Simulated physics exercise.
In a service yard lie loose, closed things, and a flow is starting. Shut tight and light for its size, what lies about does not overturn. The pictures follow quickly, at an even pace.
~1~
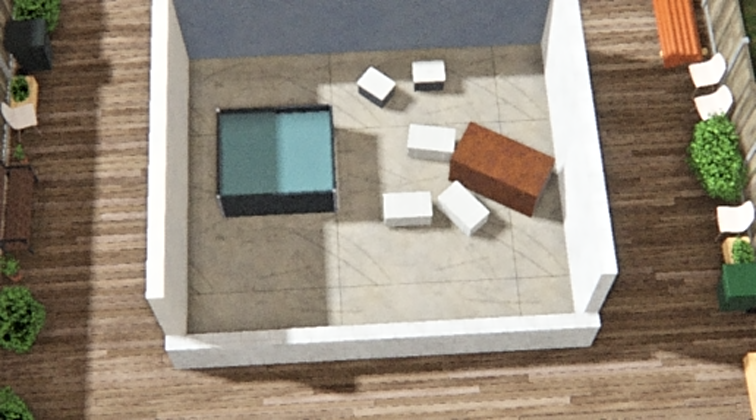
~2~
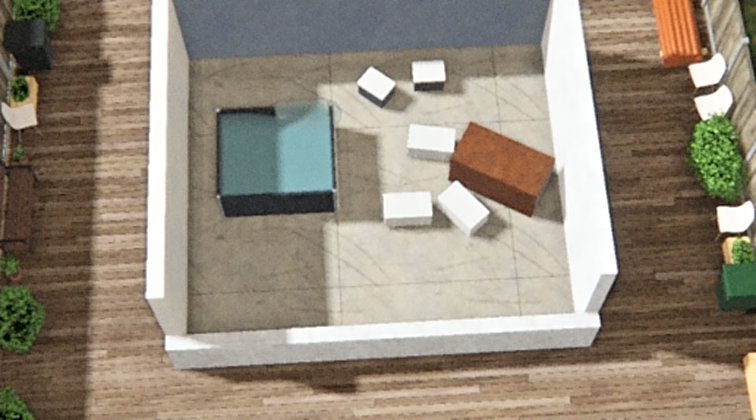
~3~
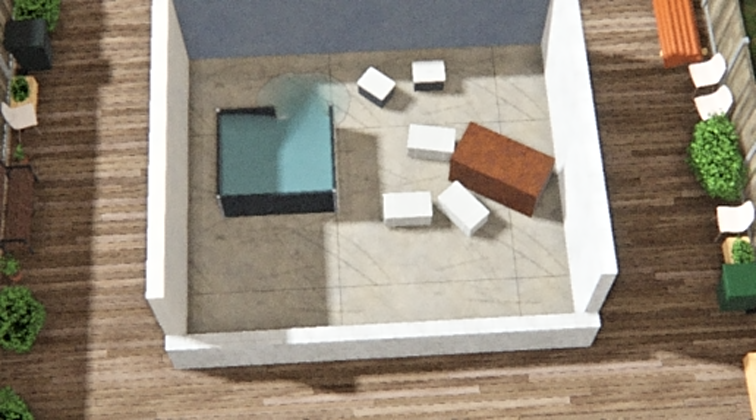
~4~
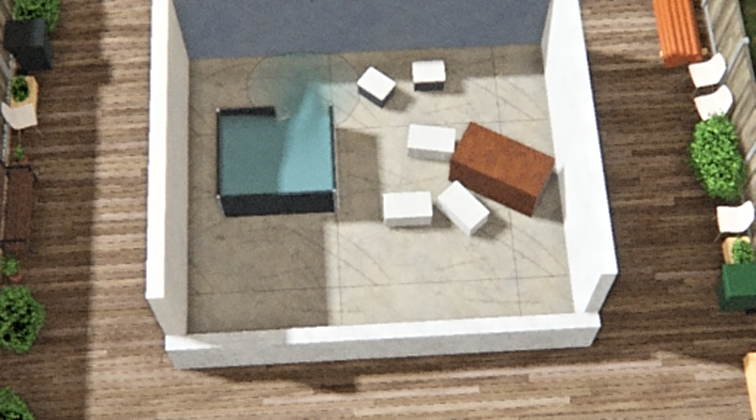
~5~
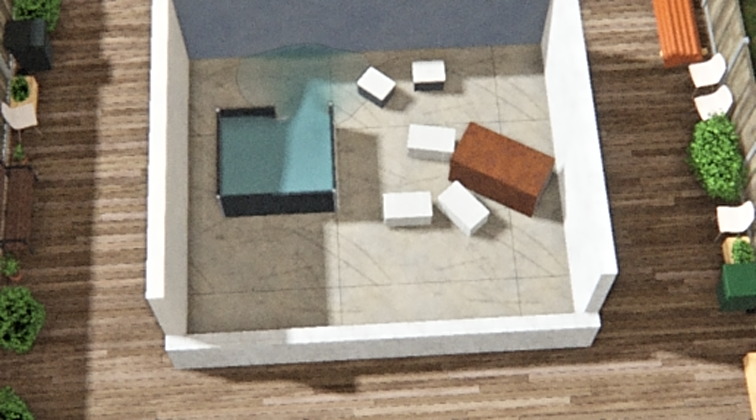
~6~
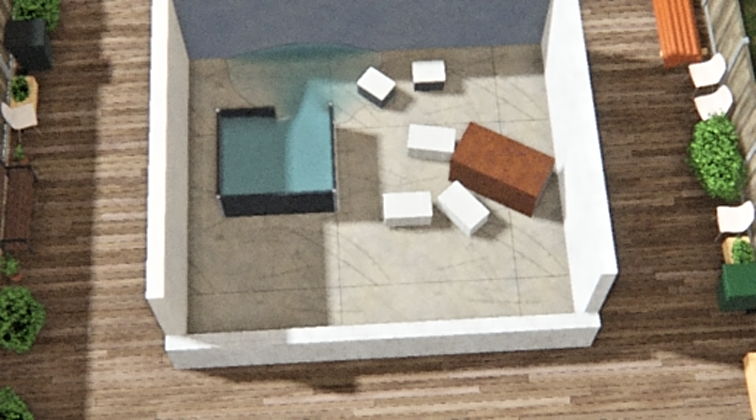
At the start, a dark-framed tank of teal water stands inside a white-walled yard, near several white blocks and a reddish-brown box. Water then pours through a gap in the tank's back edge and spreads thinly across the floor toward the rear wall, while the blocks and box stay still.
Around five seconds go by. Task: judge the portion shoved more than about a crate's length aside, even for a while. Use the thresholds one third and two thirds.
I'd put it between one third and two thirds.
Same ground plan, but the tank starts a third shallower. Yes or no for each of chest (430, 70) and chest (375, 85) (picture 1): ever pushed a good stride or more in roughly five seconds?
So the first made it that far, and the second made it that far.
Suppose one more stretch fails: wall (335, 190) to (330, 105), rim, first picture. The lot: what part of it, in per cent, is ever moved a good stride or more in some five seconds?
That should be close to 100 percent.
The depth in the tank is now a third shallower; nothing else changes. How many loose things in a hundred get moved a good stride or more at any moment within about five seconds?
I'd put it near 40 per cent of the loose things.
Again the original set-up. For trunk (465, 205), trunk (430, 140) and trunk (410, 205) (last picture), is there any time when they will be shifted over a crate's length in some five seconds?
Item one never gets that far, item two never gets that far, item three never gets that far.
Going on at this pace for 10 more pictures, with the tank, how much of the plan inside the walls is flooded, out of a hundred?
My answer would be close to 40 per cent.
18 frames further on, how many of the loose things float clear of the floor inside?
The tally stands at 2.
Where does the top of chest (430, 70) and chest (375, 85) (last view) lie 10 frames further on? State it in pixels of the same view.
Close to pixel (478, 117) and pixel (437, 107).
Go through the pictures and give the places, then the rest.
The first picture shows a chest at (376, 83), on the bottom; a trunk at (463, 205) rests on the ground; 0 of 5 have shifted.
The second picture shows a chest at (376, 83) rests on the ground; a trunk at (463, 205), on the bottom; 0 of 5 have shifted.
The third picture shows a chest at (376, 83) rests on the ground; a trunk at (463, 205), on the bottom; 0 of 5 have shifted.
The fourth picture shows a chest at (376, 83), on the bottom; a trunk at (463, 205), on the bottom; 0 of 5 have shifted.
The fifth picture shows a chest at (376, 83) rests on the ground; a trunk at (463, 205) rests on the ground; 0 of 5 have shifted.
The sixth picture shows a chest at (376, 83) rests on the ground; a trunk at (463, 205) rests on the ground; 0 of 5 have shifted.
A moment on, 0 of 5 are well off their spots; 0 afloat.
Next, 2 of 5 are well off their spots; 0 afloat.
Later, 2 of 5 are well off their spots; 2 afloat.
In the end, 2 of 5 are well off their spots, and 2 have been at some point; 2 afloat.
